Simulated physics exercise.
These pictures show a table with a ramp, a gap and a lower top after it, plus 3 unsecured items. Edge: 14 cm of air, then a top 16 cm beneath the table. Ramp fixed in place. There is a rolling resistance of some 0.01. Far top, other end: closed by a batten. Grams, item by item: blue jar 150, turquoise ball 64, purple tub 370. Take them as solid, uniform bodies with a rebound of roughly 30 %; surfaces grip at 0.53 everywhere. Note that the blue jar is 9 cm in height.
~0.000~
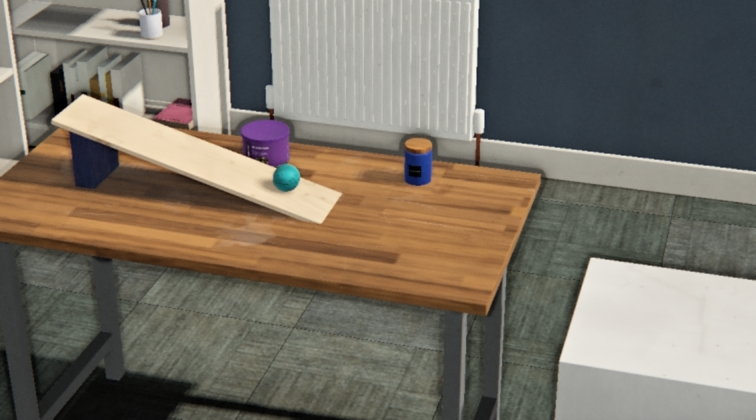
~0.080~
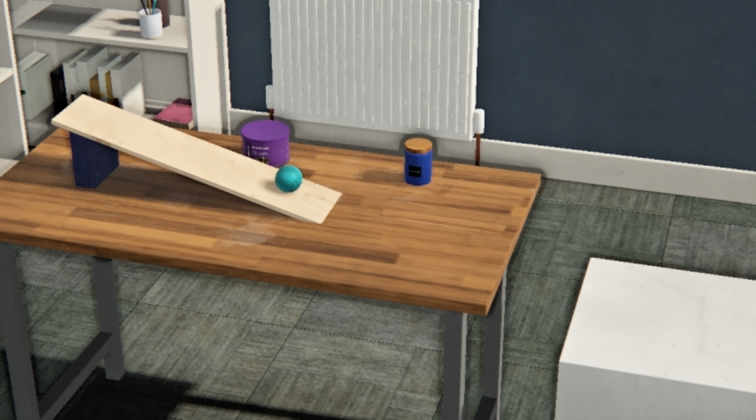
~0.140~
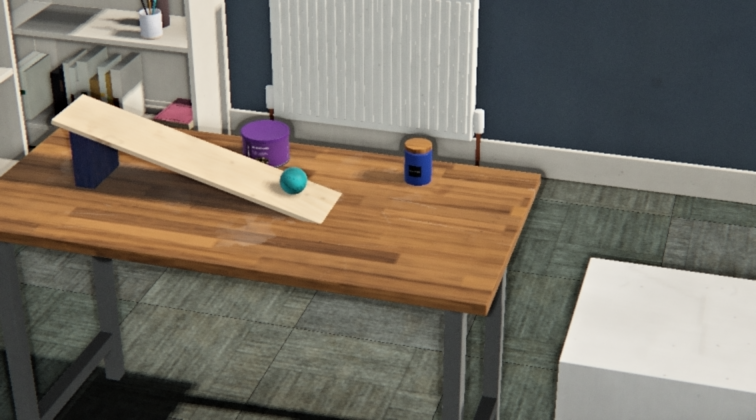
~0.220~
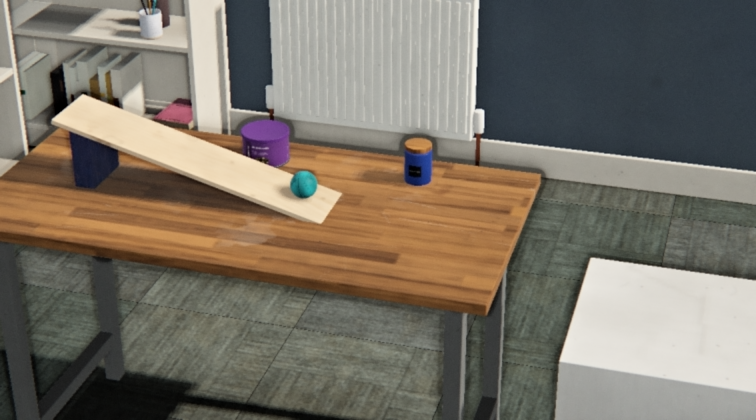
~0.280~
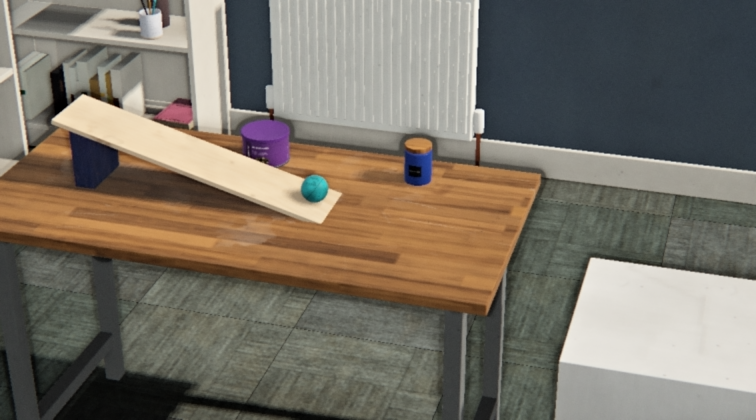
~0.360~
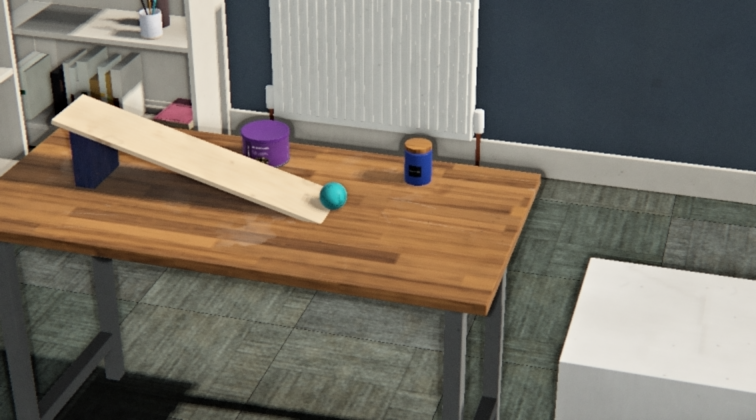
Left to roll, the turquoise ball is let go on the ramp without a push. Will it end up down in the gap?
Yes, it goes down into the gap.
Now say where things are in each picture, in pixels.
The first picture shows edge 53 cm away; turquoise ball (286, 178); blue jar (418, 162).
The second picture shows edge 52 cm away; turquoise ball (289, 179); blue jar (418, 162).
The third picture shows edge 51 cm away; turquoise ball (293, 181); blue jar (418, 162).
The fourth picture shows edge 49 cm away; turquoise ball (304, 185); blue jar (418, 162).
The fifth picture shows edge 46 cm away; turquoise ball (315, 189); blue jar (418, 162).
The sixth picture shows edge 42 cm away; turquoise ball (333, 196); blue jar (418, 162).
Around 0.66 s, edge 24 cm away; turquoise ball near (412, 207).
Around 1.06 s, -0 cm past the table's edge; turquoise ball near (516, 221).
Around 1.36 s, down in the gap; turquoise ball near (543, 362).
Around 1.56 s, down in the gap.
Finally (1.7 s), down in the gap; the bystanders still in place (within 8 cm).
